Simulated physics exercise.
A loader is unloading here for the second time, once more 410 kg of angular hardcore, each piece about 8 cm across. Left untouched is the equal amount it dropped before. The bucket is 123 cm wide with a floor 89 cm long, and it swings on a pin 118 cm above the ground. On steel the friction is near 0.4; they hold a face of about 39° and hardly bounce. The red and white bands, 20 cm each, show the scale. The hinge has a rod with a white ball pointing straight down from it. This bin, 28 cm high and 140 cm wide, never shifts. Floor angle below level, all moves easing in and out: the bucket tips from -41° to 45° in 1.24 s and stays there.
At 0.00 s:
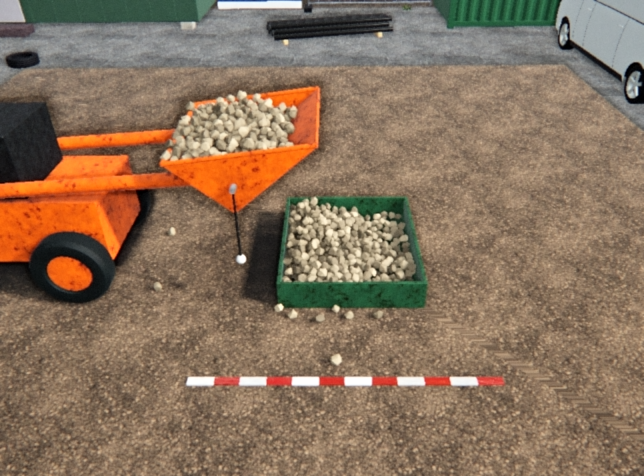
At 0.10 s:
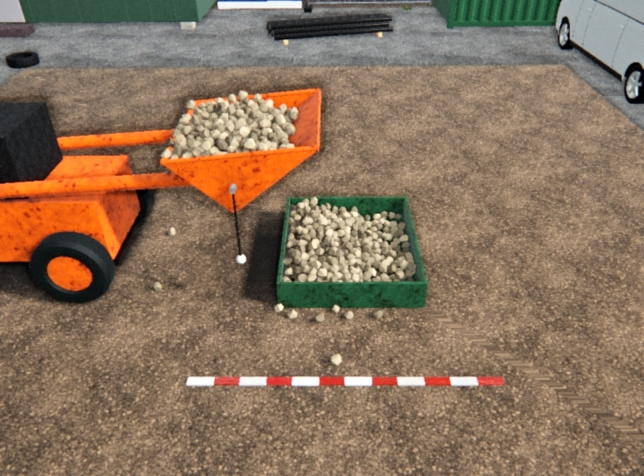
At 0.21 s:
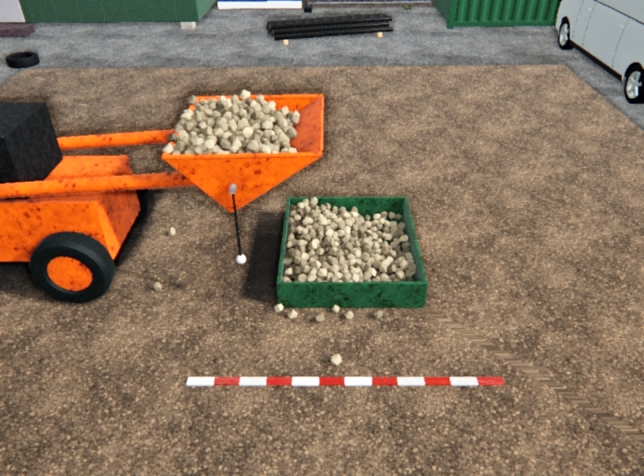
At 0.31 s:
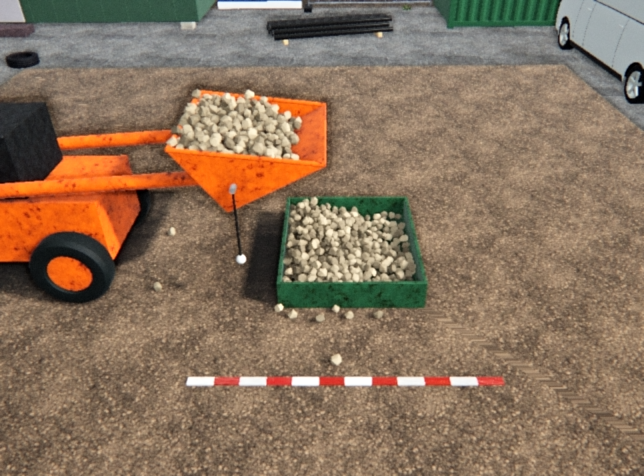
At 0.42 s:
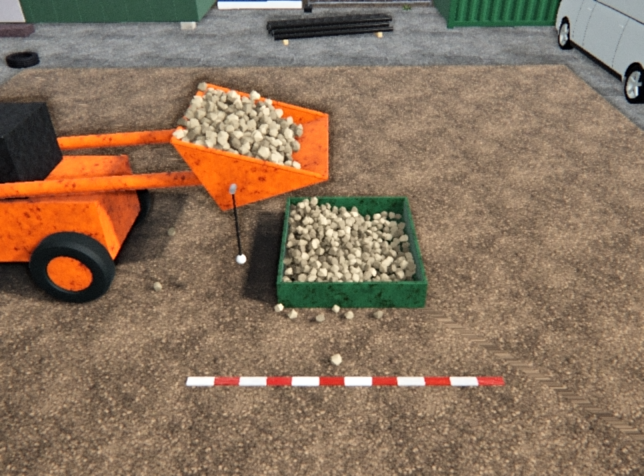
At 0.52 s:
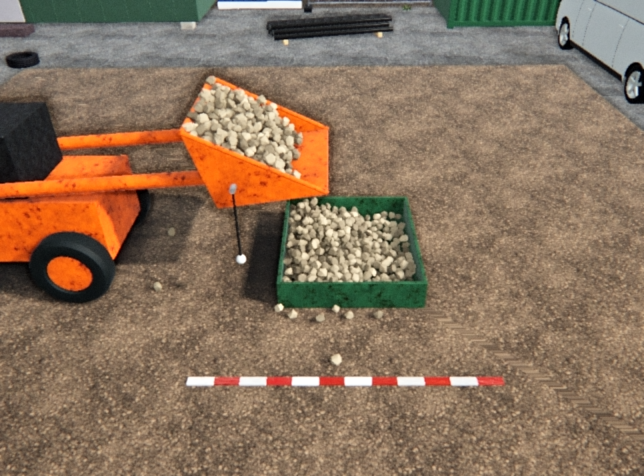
The video shows an orange loader holding a bucket of pale stones beside a green bin already filled with similar stones; the bucket slowly tilts forward, its right-hand lip lowering toward the bin's edge as the stones shift slightly inside.
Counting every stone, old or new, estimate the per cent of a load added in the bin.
Roughly 83 per cent of a load more.
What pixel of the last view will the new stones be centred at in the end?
Near (331, 233).
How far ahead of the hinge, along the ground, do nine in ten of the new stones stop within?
Roughly 130 centimetres.
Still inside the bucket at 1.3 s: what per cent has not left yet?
Some 45 %, roughly, is held.
After 0.9 s the floor is at 32°; in per cent of one load, 100 in the bucket, 1 short of the bin, 99 in the bin, 1 beside or beyond the bin; the foremost stones are at (410, 263).
After 1.3 s the floor is at 45°; in per cent of one load, 45 in the bucket, 1 short of the bin, 153 in the bin, 1 beside or beyond the bin; the foremost stones are at (410, 263).
After 1.7 s the floor is at 45°; in per cent of one load, 10 in the bucket, 1 short of the bin, 182 in the bin, 7 beside or beyond the bin; the foremost stones are at (410, 255).
After 4.4 s the floor is at 45°; in per cent of one load, 1 in the bucket, 5 short of the bin, 181 in the bin, 13 beside or beyond the bin; the foremost stones are at (405, 234). Net gain in the bin, 83.
